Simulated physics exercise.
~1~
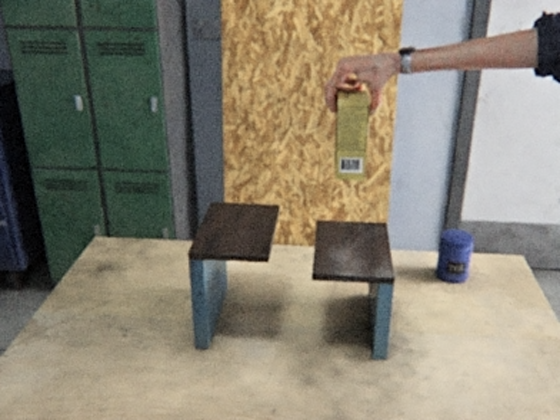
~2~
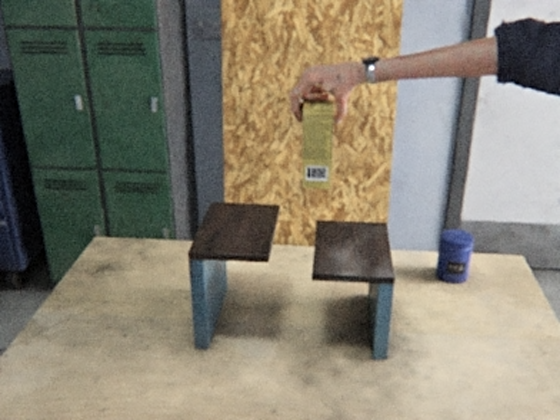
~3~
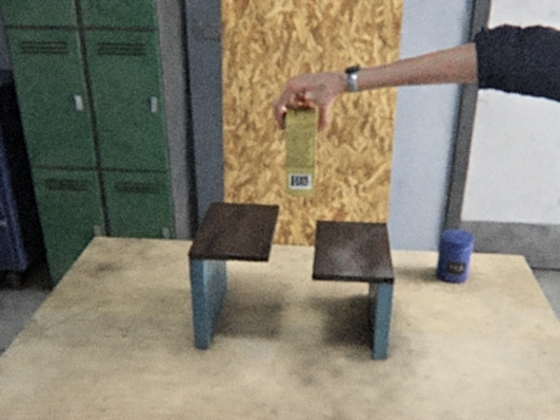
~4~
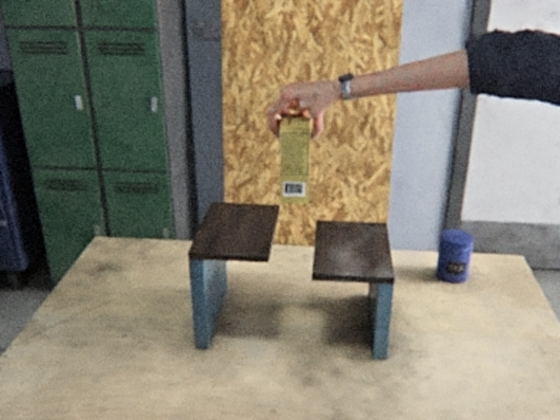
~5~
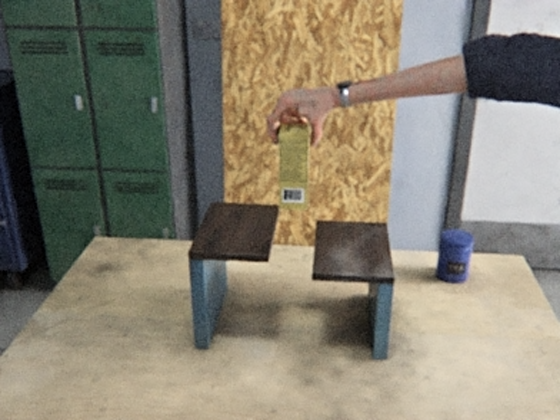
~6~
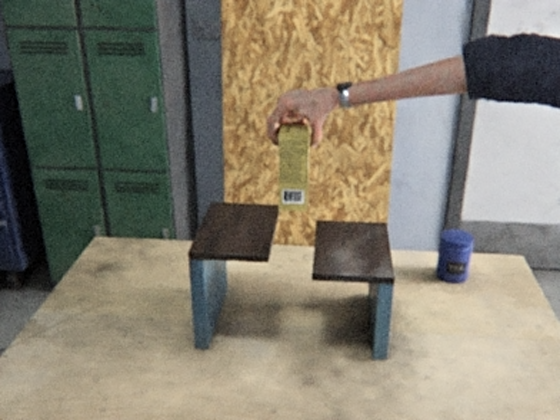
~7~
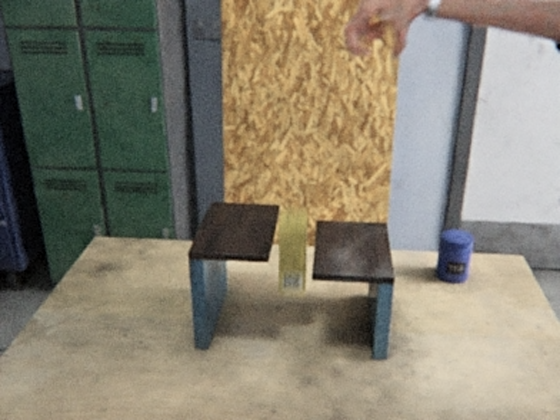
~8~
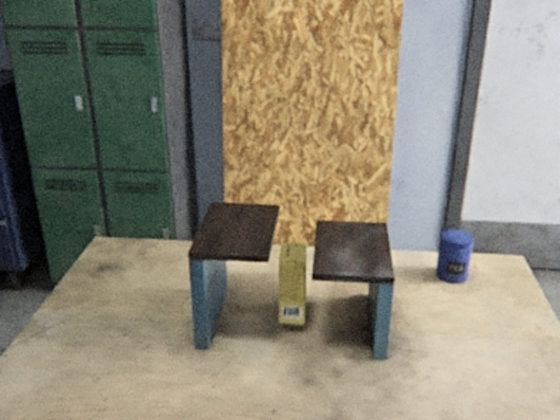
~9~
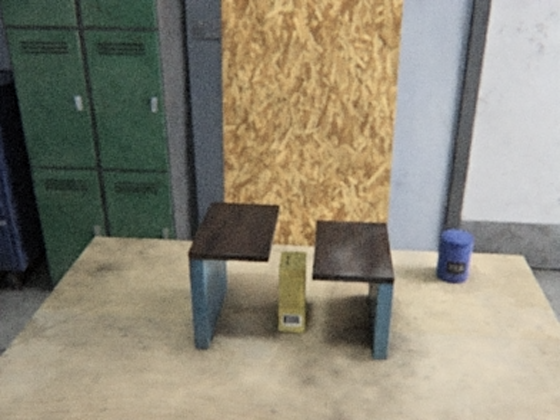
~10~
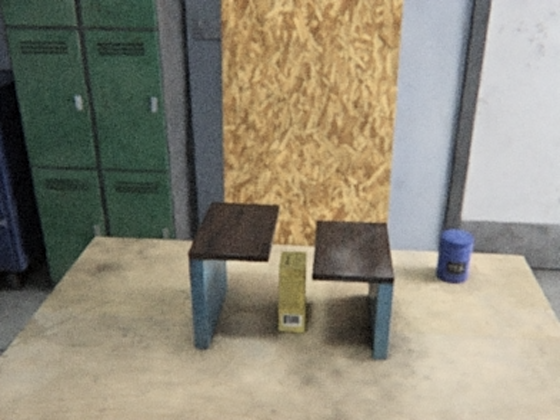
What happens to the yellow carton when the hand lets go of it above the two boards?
It drops through the gap between the boards and ends up standing upright on the table below.
In a room with green lockers and an upright chipboard panel, a pale wooden table is seen from the front and slightly above. Two dark brown boards on blue supports stand near its middle with a gap between them, and a blue jar sits to the right. A hand reaching in from the right holds a yellow carton upright, moves it left and lowers it a little until it hangs still above the gap. The hand lets go and draws back as the carton drops between the boards. It ends standing upright on the table between the supports, while the jar stays put.
